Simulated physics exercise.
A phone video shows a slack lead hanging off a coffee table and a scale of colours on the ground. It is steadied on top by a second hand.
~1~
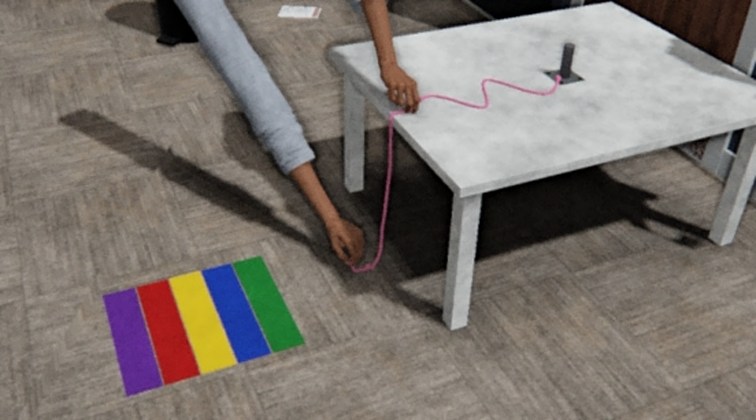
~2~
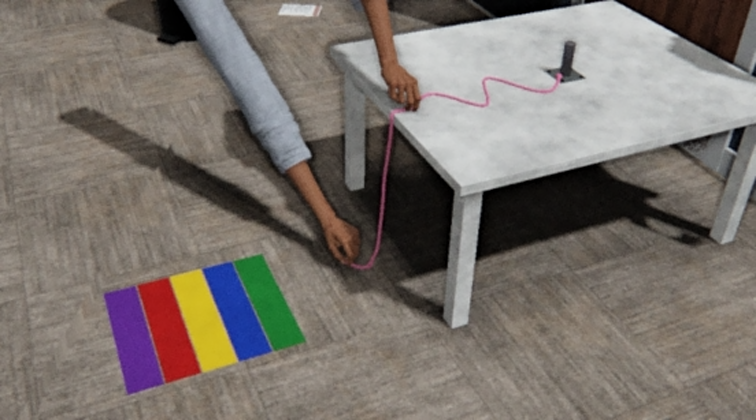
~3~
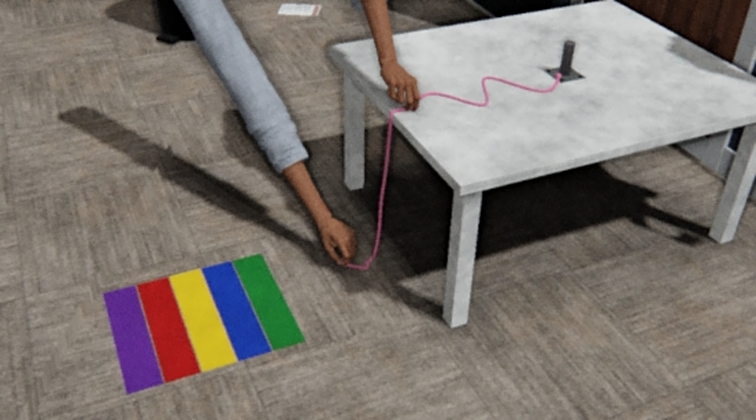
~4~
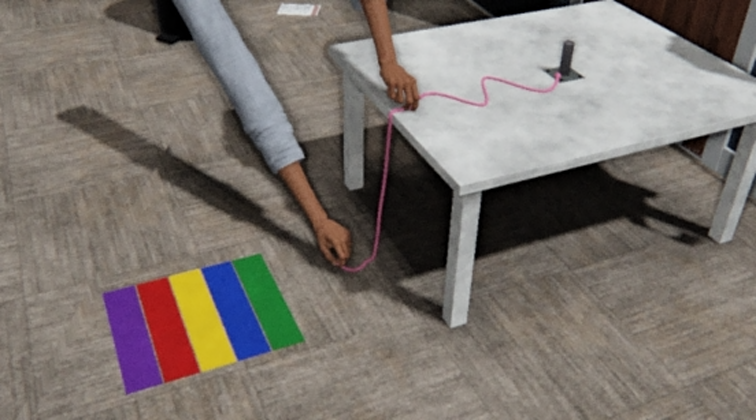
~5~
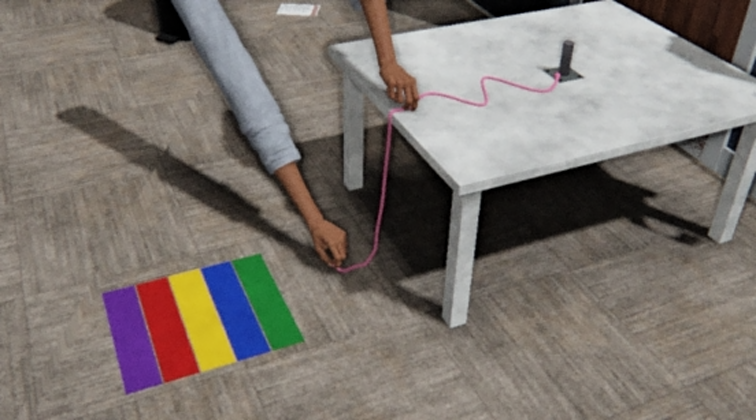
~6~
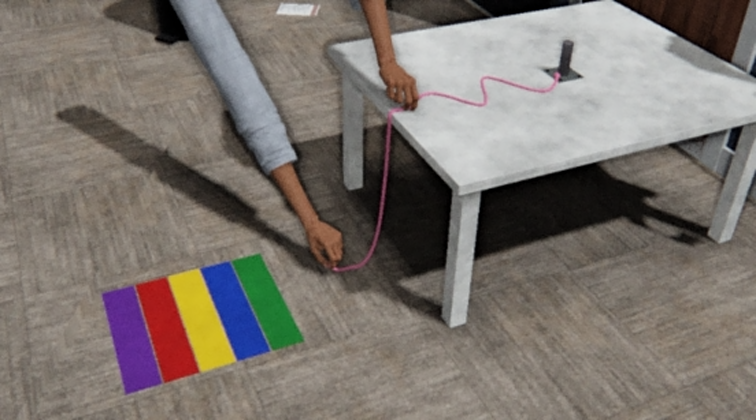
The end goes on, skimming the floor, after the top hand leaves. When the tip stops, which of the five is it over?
The purple one.
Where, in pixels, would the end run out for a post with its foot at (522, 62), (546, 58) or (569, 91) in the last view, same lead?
The three places are (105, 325), (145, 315) and (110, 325), in that order.
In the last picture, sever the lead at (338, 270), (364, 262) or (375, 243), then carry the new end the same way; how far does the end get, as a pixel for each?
Respectively (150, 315), (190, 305) and (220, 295).
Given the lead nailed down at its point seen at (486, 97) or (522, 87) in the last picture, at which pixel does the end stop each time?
About (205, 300) and (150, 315).
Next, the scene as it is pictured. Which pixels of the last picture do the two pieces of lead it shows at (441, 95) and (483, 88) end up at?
The first one ends up at (373, 127) and the second one at (444, 98).
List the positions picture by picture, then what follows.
In the first picture, end (351, 263); green (281, 330); blue (247, 340); yellow (213, 350); red (177, 360); purple (140, 371).
In the second picture, end (346, 263); lead through (550, 91) (484, 81) (459, 100) (400, 111) (384, 180) (379, 241).
In the third picture, end (343, 263).
In the fourth picture, end (338, 264); lead through (549, 91) (483, 81) (458, 100) (399, 111) (385, 179) (377, 240).
In the fifth picture, end (334, 265).
In the sixth picture, end (329, 266); lead through (548, 90) (482, 80) (457, 100) (398, 111) (385, 179) (376, 239).
Soon after, end near (196, 302); over yellow.
After that, end near (153, 313); over red.
At the stop, end near (128, 320); over purple. The end stops over the purple strip.
